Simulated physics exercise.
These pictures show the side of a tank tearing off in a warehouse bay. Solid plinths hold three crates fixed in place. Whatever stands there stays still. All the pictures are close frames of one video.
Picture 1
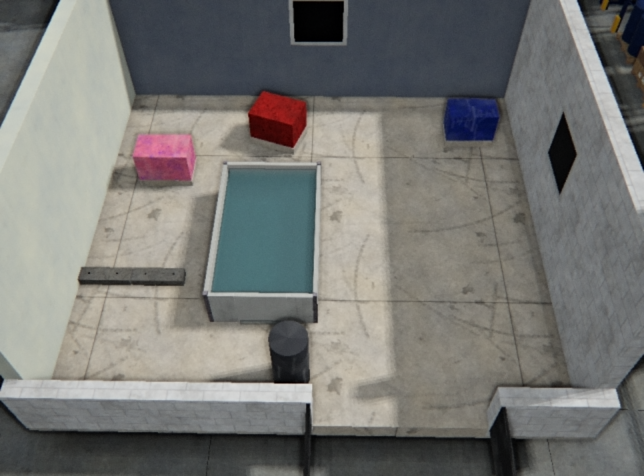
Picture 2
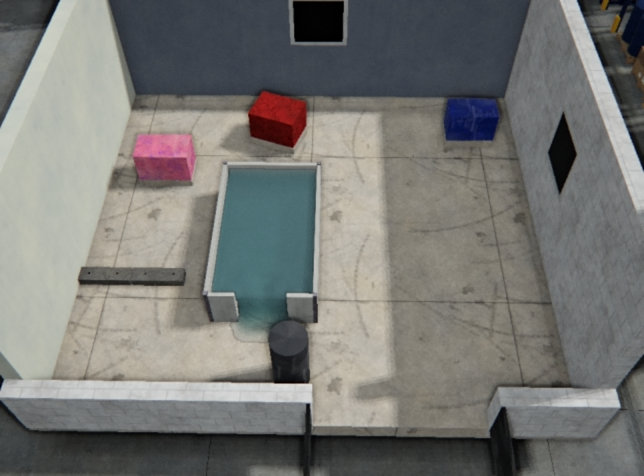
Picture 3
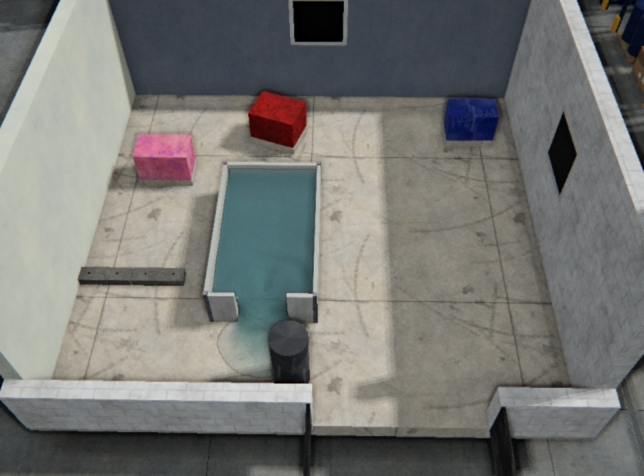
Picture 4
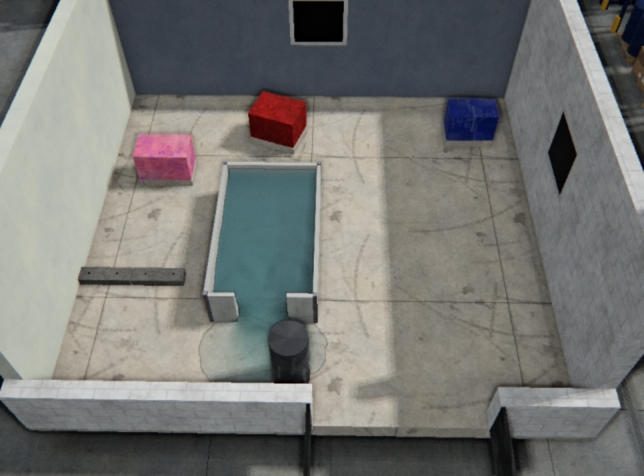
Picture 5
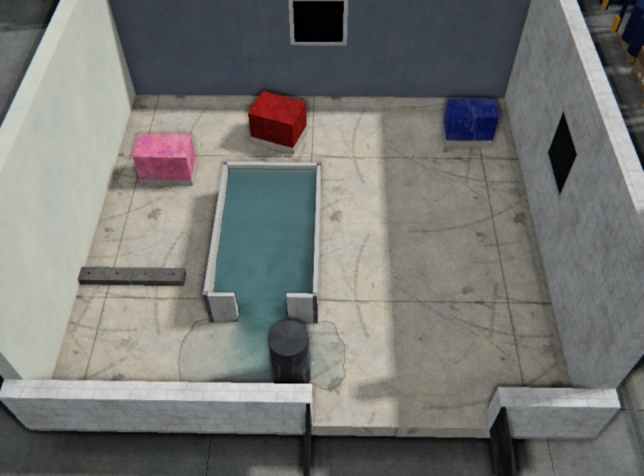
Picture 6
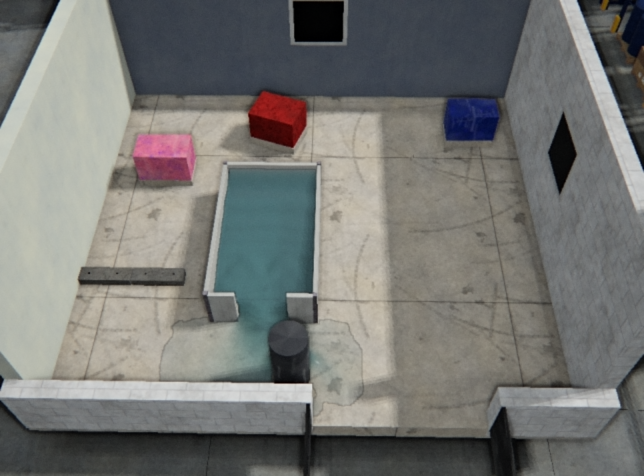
A gap opened in the near end of a rectangular water tank, and water poured out onto the concrete floor, spreading around a dark cylinder while the pink, red and blue boxes stayed still.
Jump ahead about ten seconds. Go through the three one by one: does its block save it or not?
The blue crate is saved by its block. The red crate is saved by its block. The pink crate is saved by its block.
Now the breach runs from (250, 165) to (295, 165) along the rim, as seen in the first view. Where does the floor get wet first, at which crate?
That is the red one.
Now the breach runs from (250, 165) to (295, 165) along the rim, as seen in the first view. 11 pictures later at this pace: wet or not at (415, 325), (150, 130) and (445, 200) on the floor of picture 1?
Those three places would be still unsoaked, soaking and still unsoaked, in that order.
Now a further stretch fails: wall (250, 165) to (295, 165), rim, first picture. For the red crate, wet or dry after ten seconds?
Per crate - red crate: Flooded.
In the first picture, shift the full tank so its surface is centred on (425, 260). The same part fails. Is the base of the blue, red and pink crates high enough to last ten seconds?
Well, the blue crate avoids the flood, the red crate avoids the flood, but the pink crate avoids the flood.
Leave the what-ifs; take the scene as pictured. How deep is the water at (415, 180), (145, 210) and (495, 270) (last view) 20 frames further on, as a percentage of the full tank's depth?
The three come to some 0, 2 and 2 per cent respectively.
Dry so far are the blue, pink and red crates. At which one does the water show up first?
That would be the pink-painted one.
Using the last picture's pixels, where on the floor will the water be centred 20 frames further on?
Near (256, 294).
A moment on, water covers 15 % of the floor; the blue crate not reached, the red crate not reached, the pink crate not reached.
Next, water covers 25 % of the floor; the blue crate not reached, the red crate not reached, the pink crate not reached.
Then, water covers 35 % of the floor; the blue crate not reached, the red crate not reached, the pink crate not reached.
Later, water covers 50 % of the floor; the blue crate water round its plinth, the red crate water round its plinth, the pink crate water round its plinth.
In the end, water covers 85 % of the floor; the blue crate stayed above the water, the red crate stayed above the water, the pink crate stayed above the water.
